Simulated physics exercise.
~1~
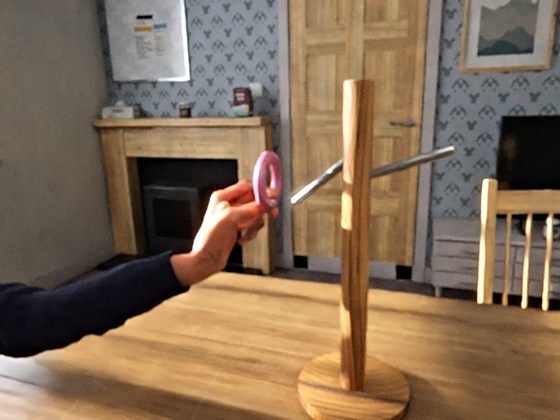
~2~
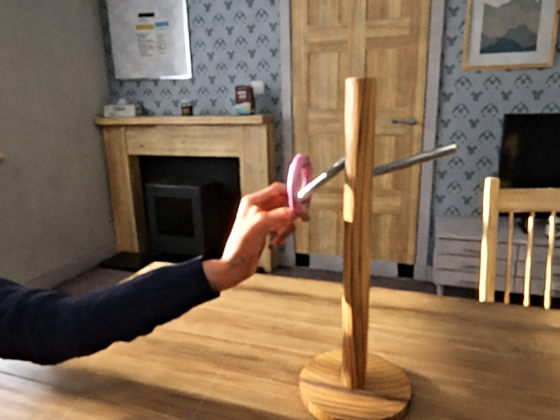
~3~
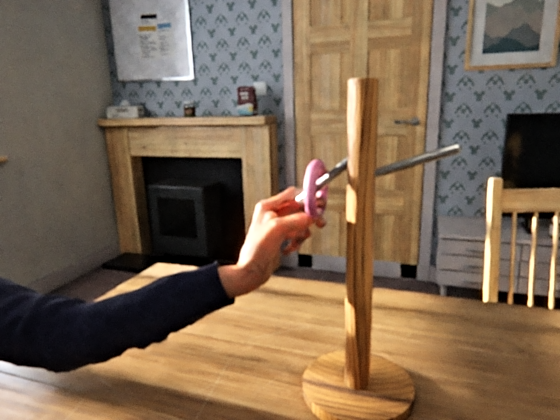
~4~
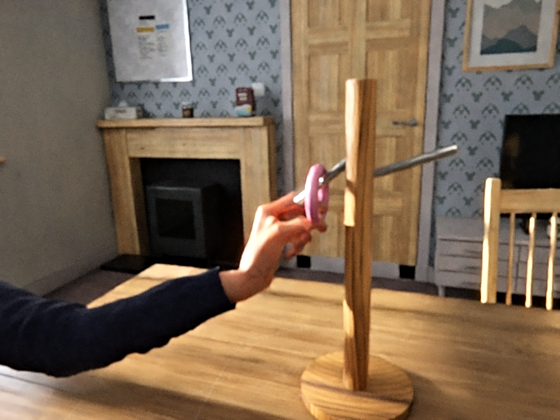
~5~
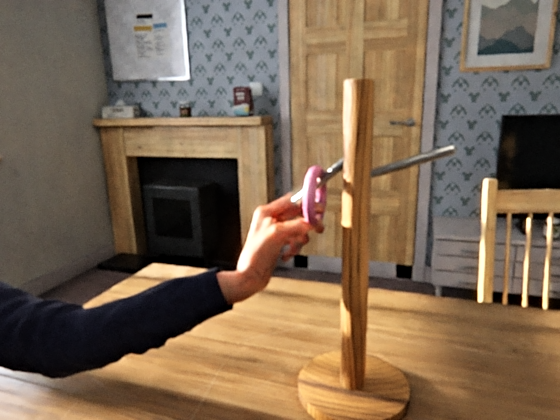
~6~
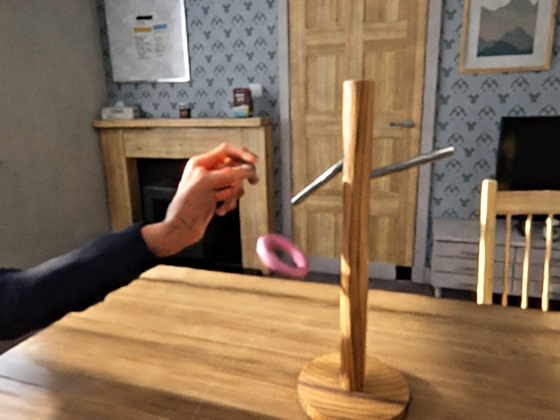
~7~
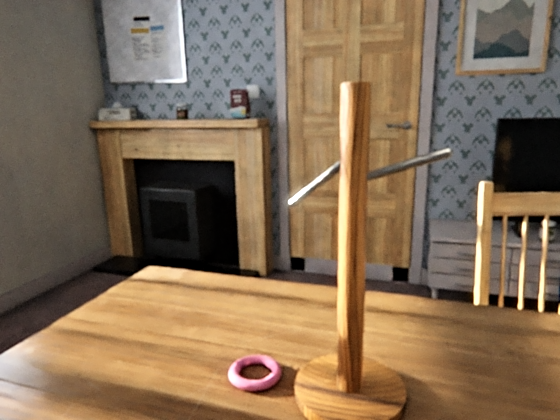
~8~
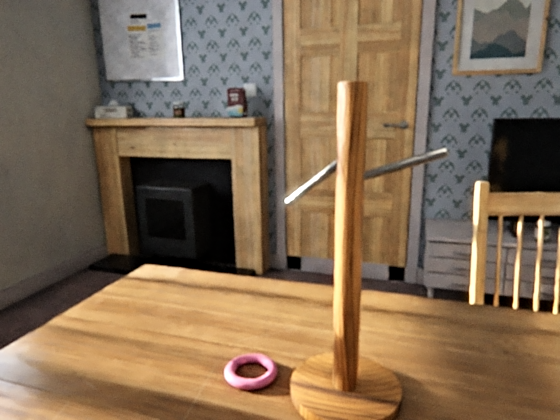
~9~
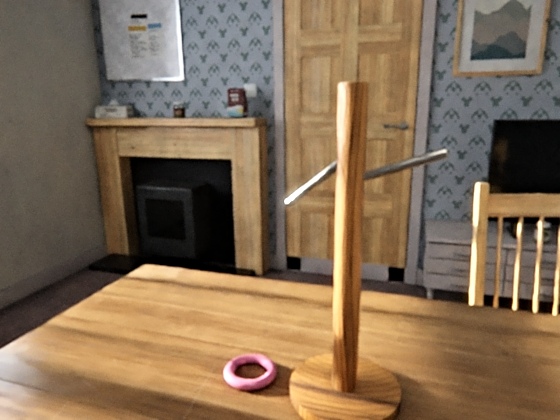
The video shows a hand bringing a pink ring rightward to the metal bar of a wooden peg stand on a table, then letting go and drawing back. The ring tips and falls, coming to rest flat on the table beside the stand's base.
